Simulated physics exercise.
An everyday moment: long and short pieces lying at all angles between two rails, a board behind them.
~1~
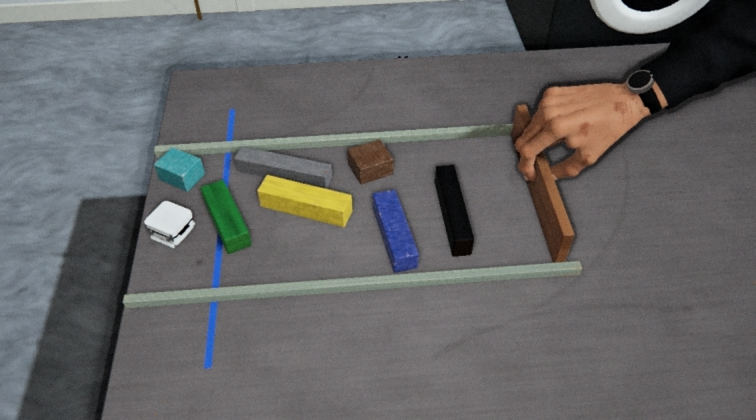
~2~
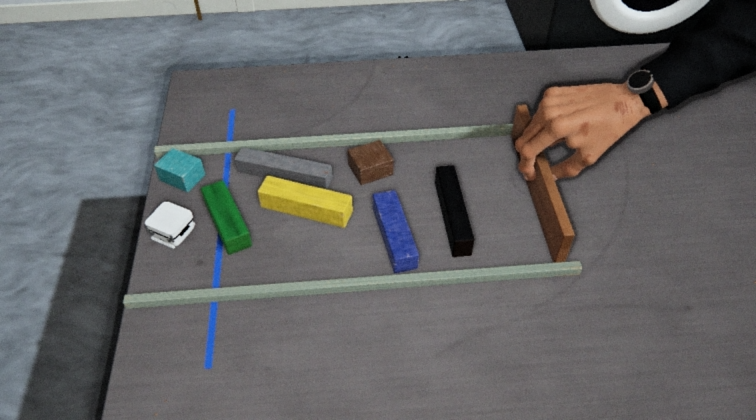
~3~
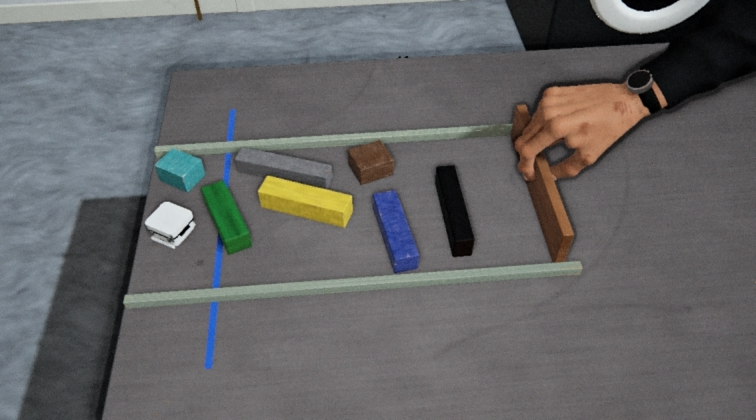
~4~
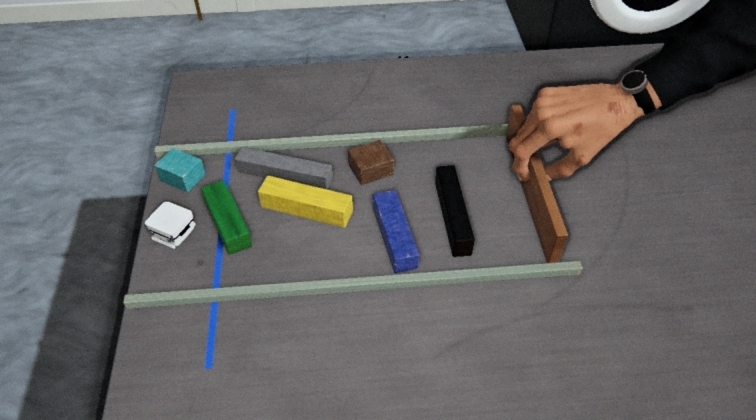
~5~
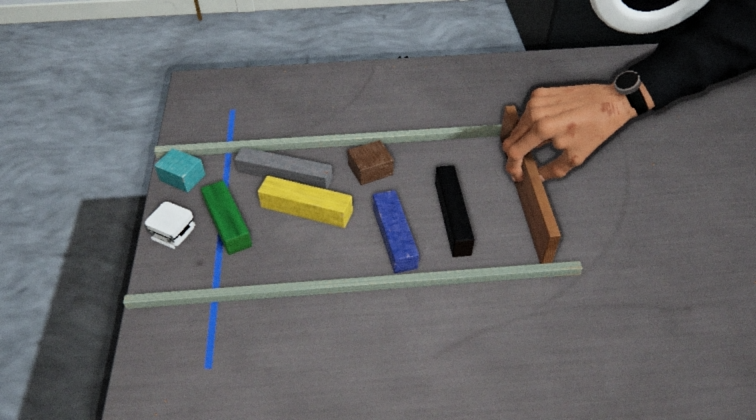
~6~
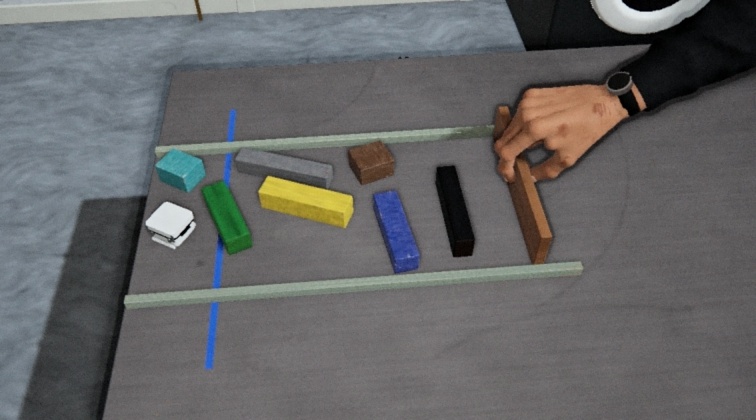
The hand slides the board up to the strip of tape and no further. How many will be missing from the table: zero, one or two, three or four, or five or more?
Here the number that fall off is one or two.
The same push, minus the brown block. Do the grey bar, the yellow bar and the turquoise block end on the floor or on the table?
The grey bar does not fall, the yellow bar survives, the turquoise block comes down.
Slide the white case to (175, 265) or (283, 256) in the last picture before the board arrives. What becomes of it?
In that order, it is kept; does not fall.
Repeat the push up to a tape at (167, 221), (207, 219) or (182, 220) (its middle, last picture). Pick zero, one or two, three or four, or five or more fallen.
Taking them in turn, more than four; 3 or 4; at least five.
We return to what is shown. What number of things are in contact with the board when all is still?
That makes 2.
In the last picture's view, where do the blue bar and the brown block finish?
The blue bar at (185, 248), the brown block at (207, 169).
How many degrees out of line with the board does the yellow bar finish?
Roughly 25° out of line.
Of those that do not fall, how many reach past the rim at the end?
3 of them.
Soon after, none off yet; turquoise block at rest near (181, 170); white case at rest near (172, 226); green stick at rest near (227, 217).
Then, none off yet; turquoise block at rest near (179, 171); white case at rest near (172, 226); green stick moving near (216, 220).
At rest, the number that fall off is one or two; fallen, white case and turquoise block.
